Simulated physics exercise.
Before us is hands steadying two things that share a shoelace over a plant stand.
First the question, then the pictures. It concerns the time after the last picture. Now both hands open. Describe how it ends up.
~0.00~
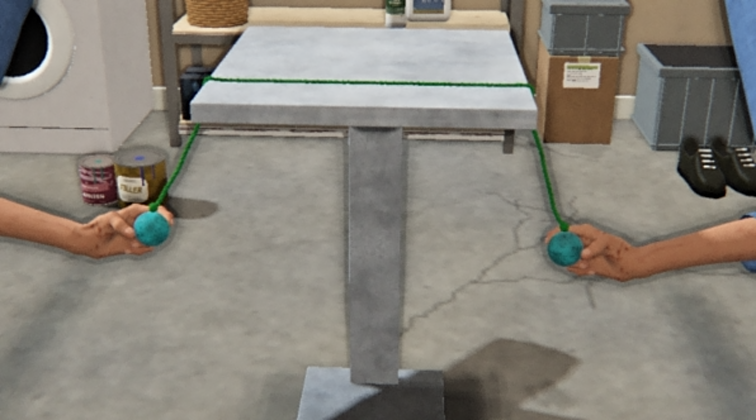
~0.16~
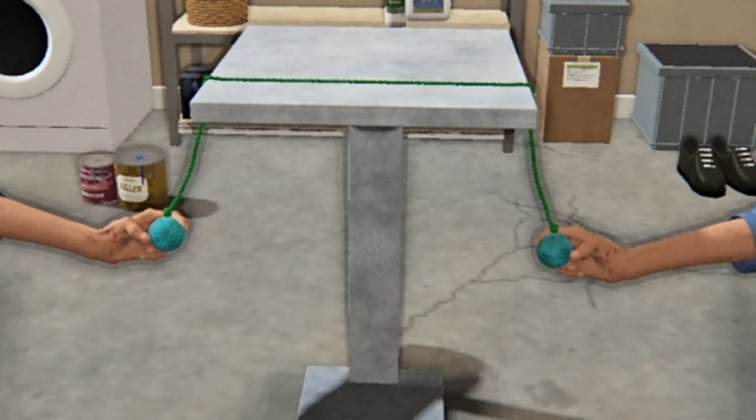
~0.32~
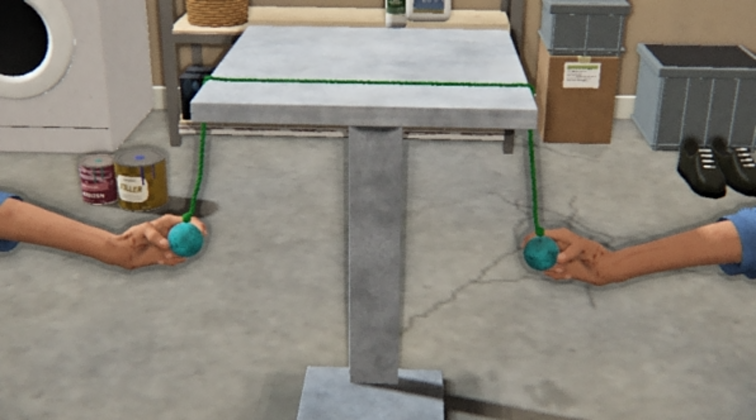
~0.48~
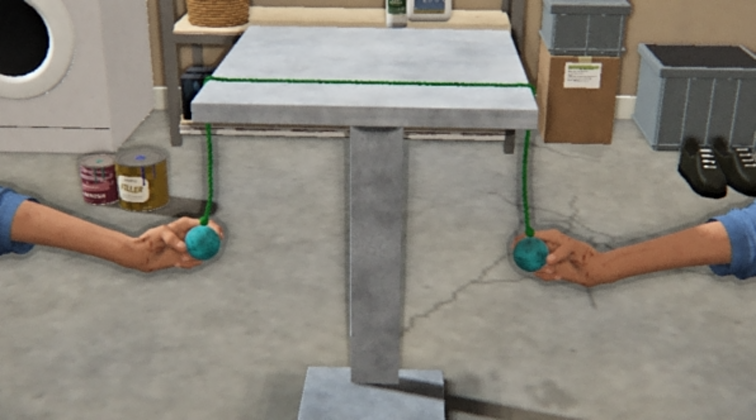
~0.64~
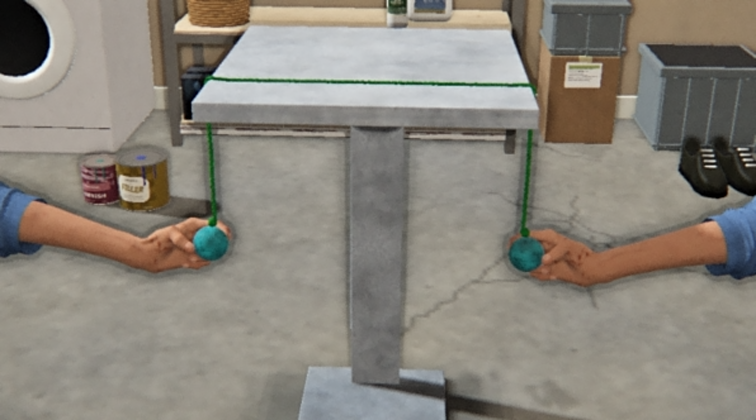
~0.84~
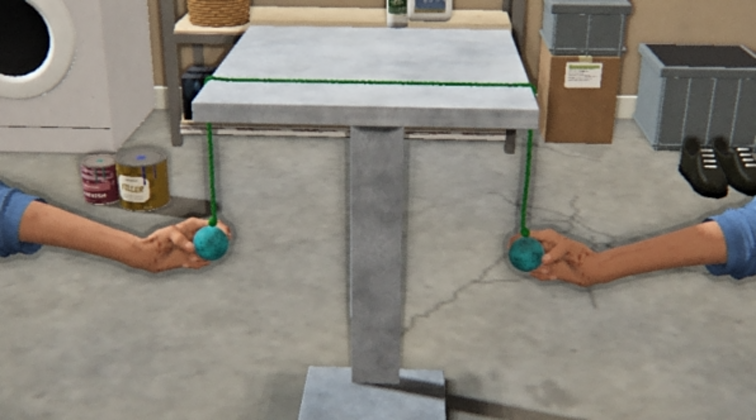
It never starts moving.
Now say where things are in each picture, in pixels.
In the first picture, left ball (152, 229); right ball (565, 249); shoelace over the top (368, 83).
In the second picture, left ball (167, 234); right ball (555, 251).
In the third picture, left ball (185, 240); right ball (542, 253).
In the fourth picture, left ball (203, 243); right ball (531, 254).
In the fifth picture, left ball (211, 244); right ball (527, 254).
In the sixth picture, left ball (211, 244); right ball (527, 254); shoelace over the top (370, 83).
By 1.02 s, left ball at the same height near (213, 245); right ball at the same height near (525, 255).
By 1.32 s, left ball at the same height near (221, 246); right ball at the same height near (516, 256).
By 2.04 s, left ball at the same height near (213, 245); right ball at the same height near (525, 256).
When it is over, left ball at the same height near (215, 245); right ball at the same height near (523, 256). The shoelace keeps its balance.
